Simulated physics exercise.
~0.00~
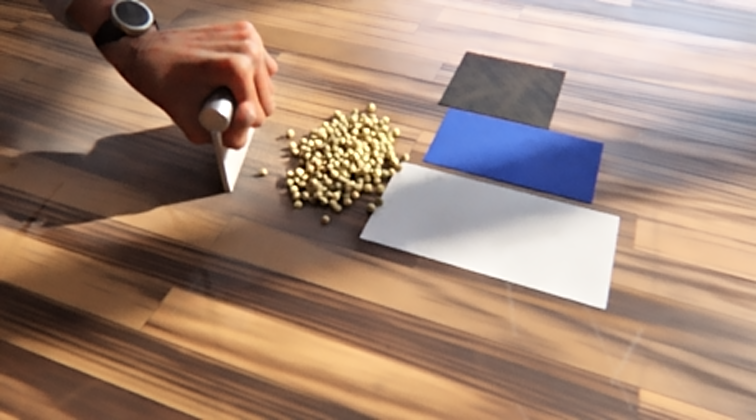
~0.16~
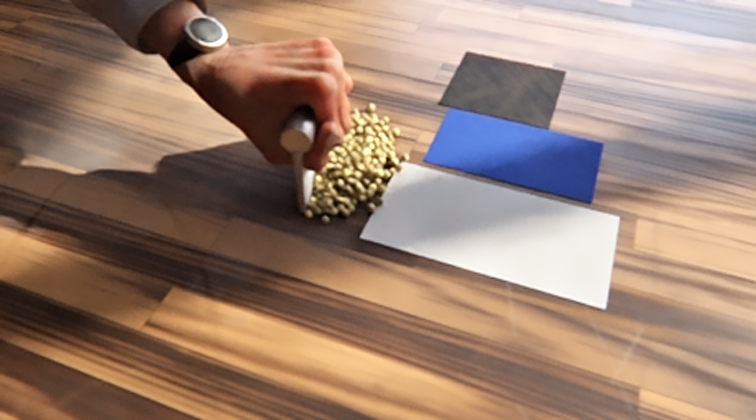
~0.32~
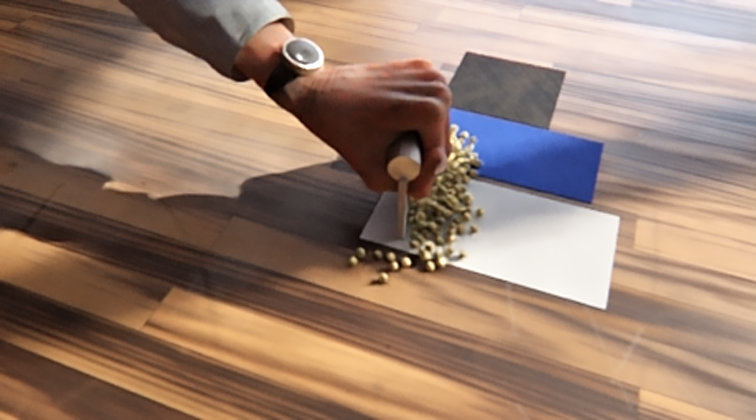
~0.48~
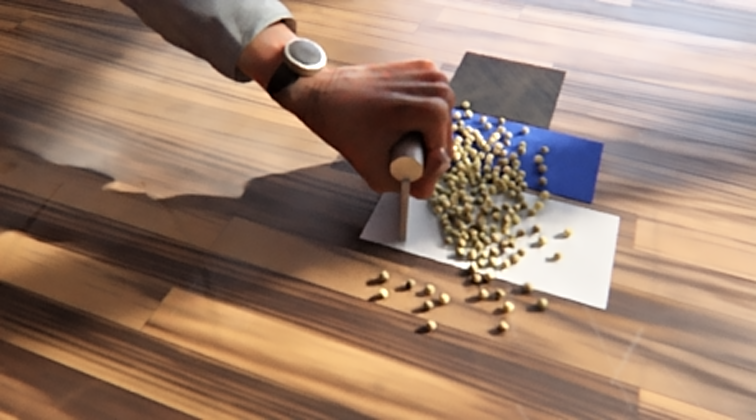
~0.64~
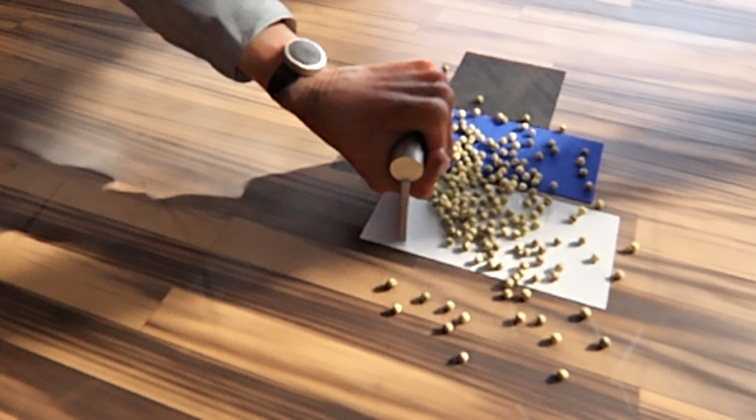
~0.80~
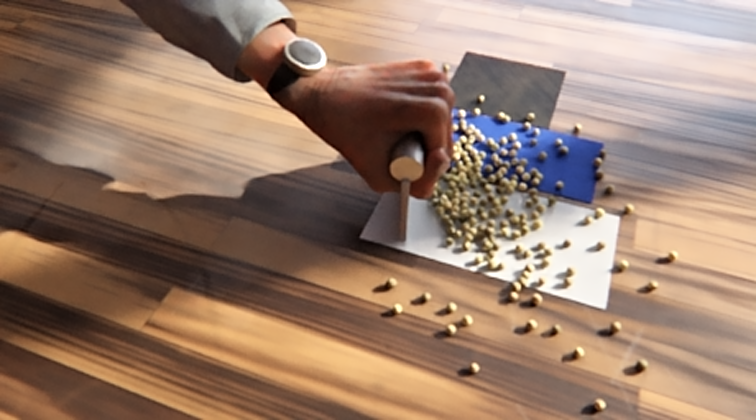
A hand pushes soya beans right with a scraper, scattering them over mats and floor.
